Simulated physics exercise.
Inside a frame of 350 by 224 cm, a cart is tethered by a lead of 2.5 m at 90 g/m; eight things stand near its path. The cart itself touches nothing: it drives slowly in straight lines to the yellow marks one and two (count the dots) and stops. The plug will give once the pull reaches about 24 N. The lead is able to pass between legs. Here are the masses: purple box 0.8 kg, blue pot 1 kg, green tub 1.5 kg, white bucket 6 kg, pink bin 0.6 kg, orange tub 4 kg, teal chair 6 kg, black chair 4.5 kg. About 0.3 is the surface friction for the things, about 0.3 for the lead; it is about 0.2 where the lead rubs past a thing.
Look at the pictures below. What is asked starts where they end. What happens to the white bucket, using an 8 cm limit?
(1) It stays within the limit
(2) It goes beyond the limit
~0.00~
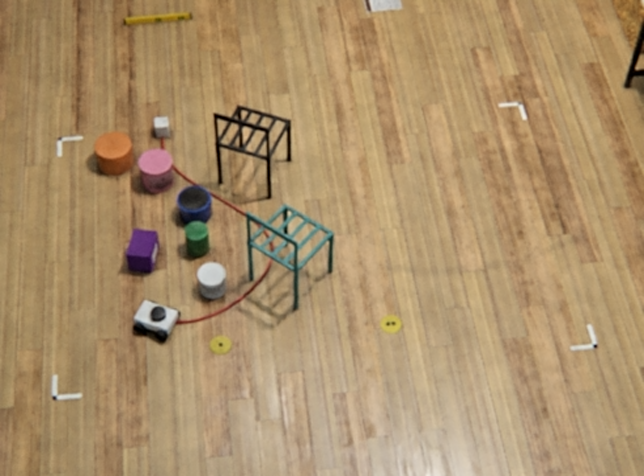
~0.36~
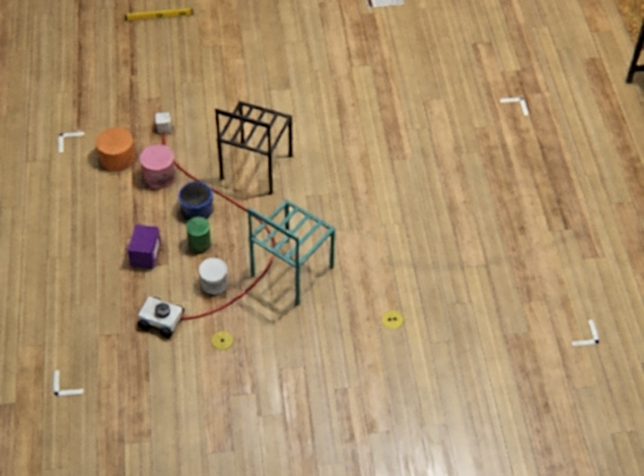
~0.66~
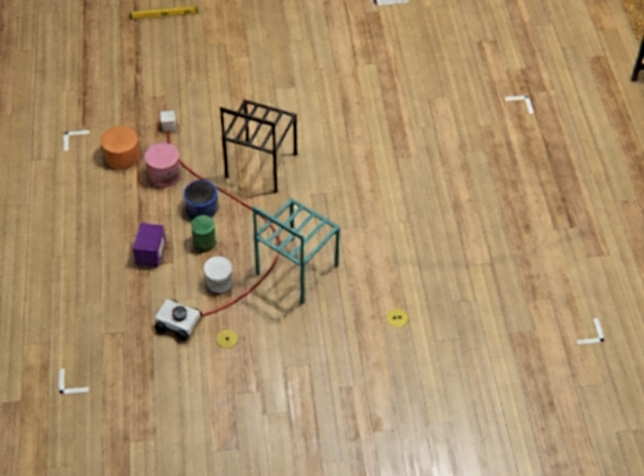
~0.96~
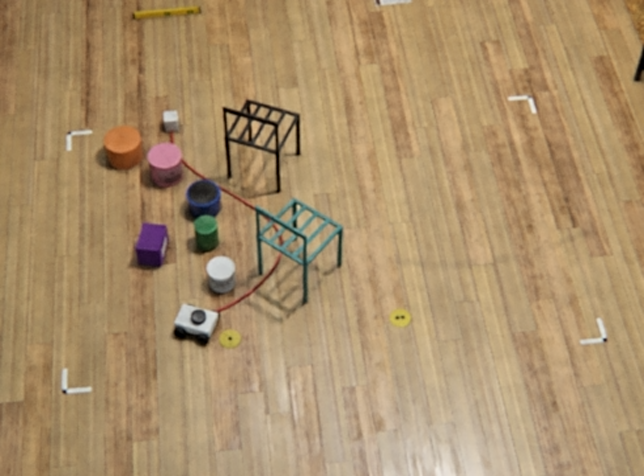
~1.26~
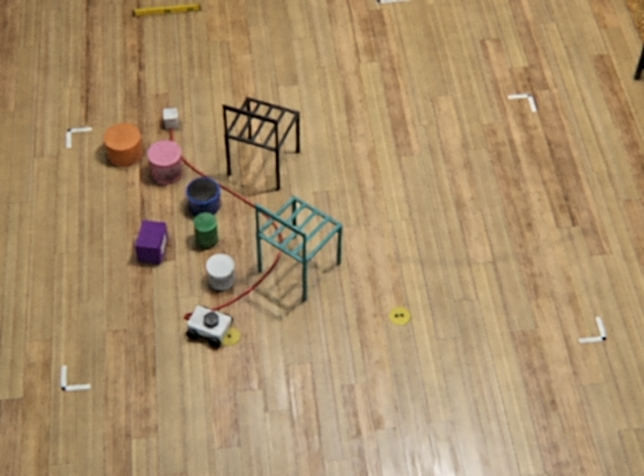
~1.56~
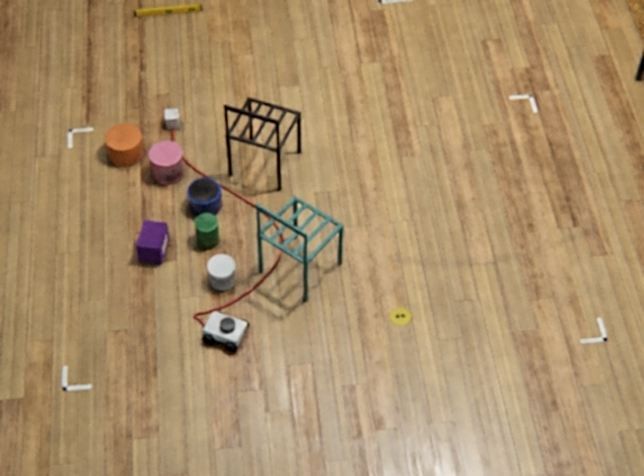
Answer: 1.
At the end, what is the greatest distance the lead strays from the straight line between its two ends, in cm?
Some 40 cm.
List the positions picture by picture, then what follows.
The first frame shows shows, white bucket (212, 274); marks (221, 345) (391, 324); lead runs through (192, 321); cart (151, 321).
In the second frame, shows, lead runs through (194, 317); cart (155, 318).
The third frame shows shows, cart (172, 321).
The fourth frame shows shows, cart (190, 325).
The fifth frame shows shows, cart (203, 327).
The sixth frame shows shows, white bucket (221, 266); cart (219, 332).
By 2.5 s, cart at (267, 331), lead slack at the fixed end; nothing else has moved.
By 3.4 s, cart at (316, 325), lead slack at the fixed end; nothing else has moved.
By 4.3 s, cart at (365, 320), lead slack at the fixed end; nothing else has moved.
By 5.2 s, cart at (400, 315), lead slack at the fixed end; nothing else has moved.
By 5.6 s, cart at (400, 315), lead slack at the fixed end; white bucket 0 cm off its start at (221, 266).
